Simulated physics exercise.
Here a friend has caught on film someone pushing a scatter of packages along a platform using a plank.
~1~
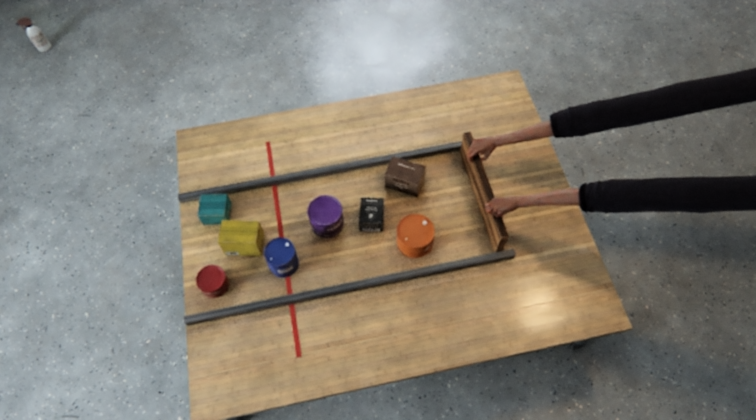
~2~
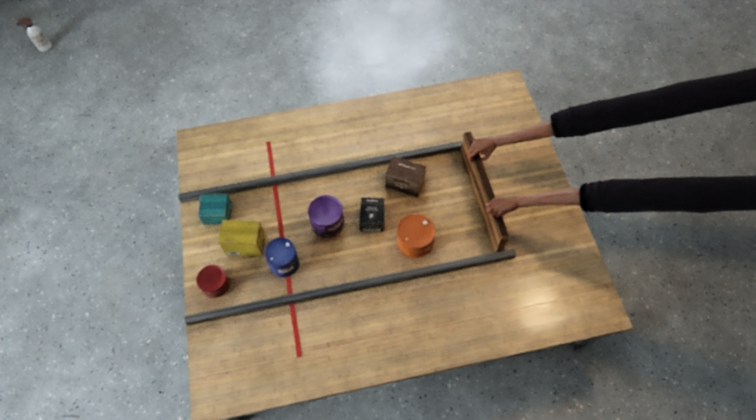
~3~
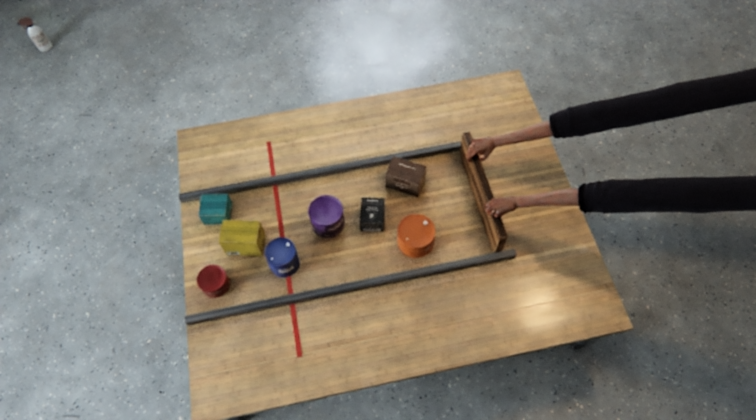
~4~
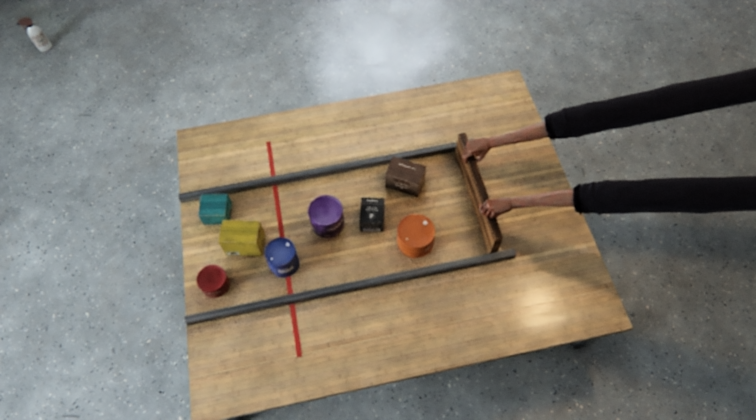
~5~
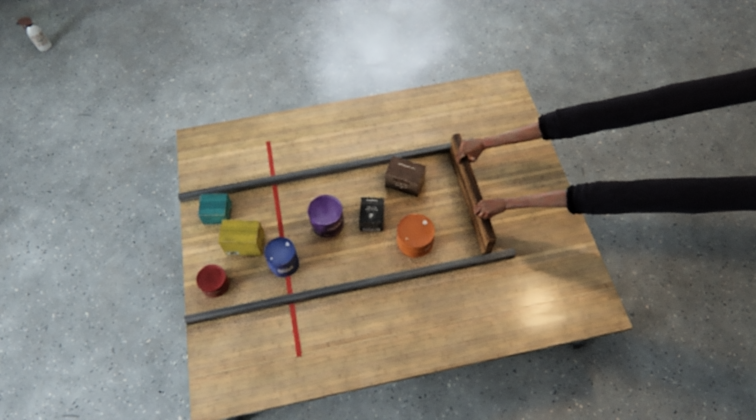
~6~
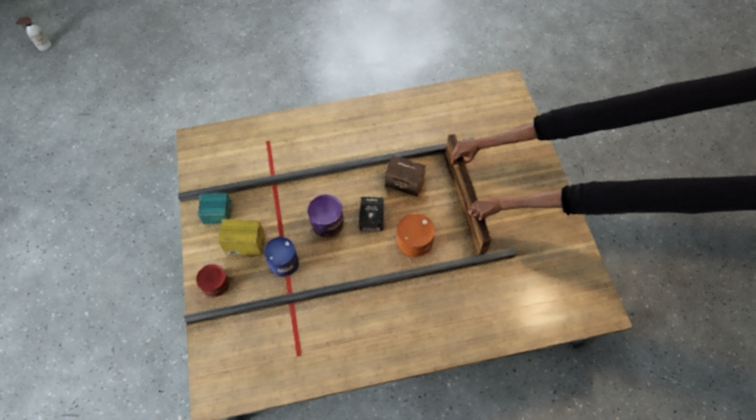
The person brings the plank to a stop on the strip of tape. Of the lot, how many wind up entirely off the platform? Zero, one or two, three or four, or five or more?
Not a single one falls.
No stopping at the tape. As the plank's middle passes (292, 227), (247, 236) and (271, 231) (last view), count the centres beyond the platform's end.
First 0, next 2, last 0.
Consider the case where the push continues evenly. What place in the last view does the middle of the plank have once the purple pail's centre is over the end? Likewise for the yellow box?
Near (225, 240) in the first case, near (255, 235) in the other.
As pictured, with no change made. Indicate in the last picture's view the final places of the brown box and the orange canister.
Near (256, 208) and (266, 265).
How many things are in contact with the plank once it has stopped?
At rest, 3 are in contact.
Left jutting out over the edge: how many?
The total comes out at 0.
Early on, none off yet; red pail at rest near (213, 281); turquoise box at rest near (215, 209); yellow box at rest near (242, 238).
A while later, none off yet; red pail at rest near (213, 281); turquoise box at rest near (215, 209); yellow box travelled a little near (237, 239).
Finally, the number that fall off is zero.
